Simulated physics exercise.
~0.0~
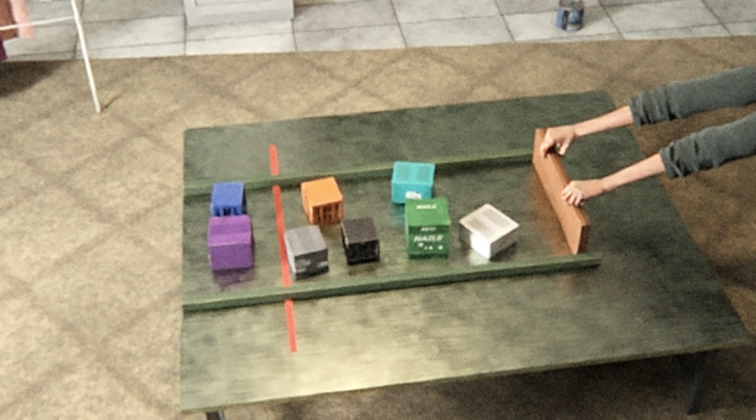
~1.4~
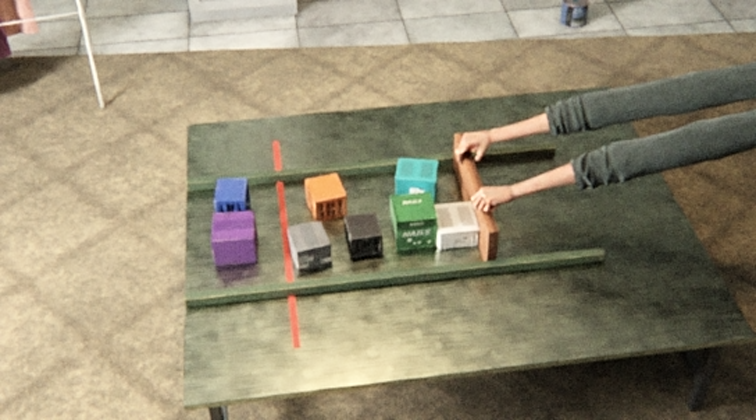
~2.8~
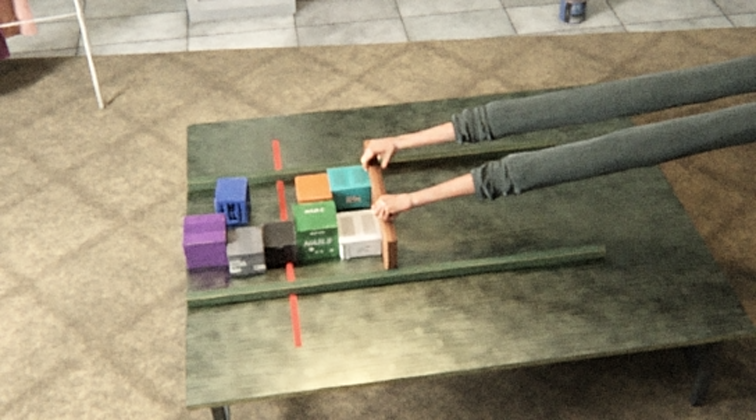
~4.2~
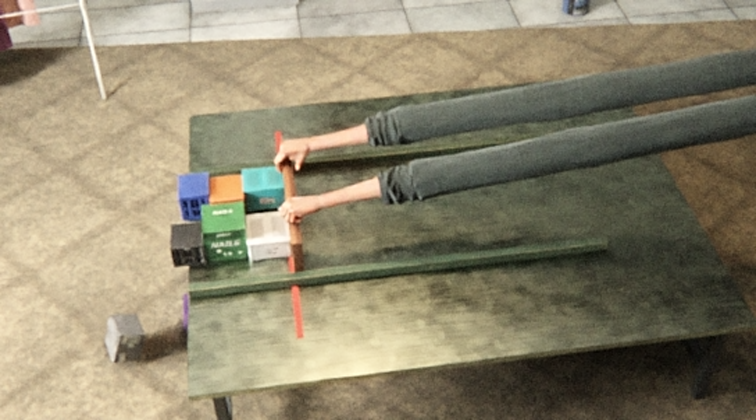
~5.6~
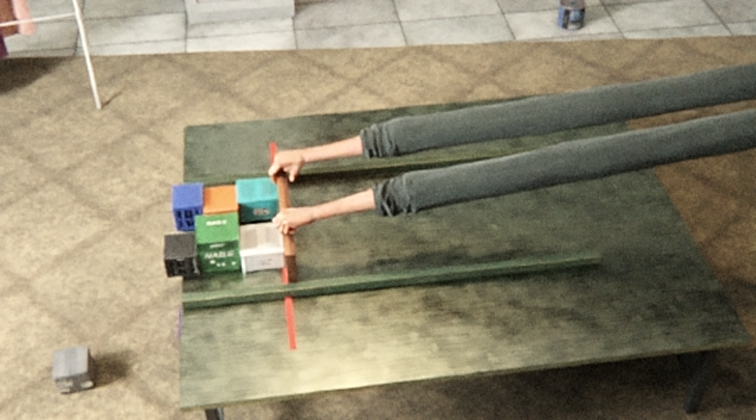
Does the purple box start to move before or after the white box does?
The purple box starts to move after the white one. The plank is already shifting the white box while the purple box still sits in its place.
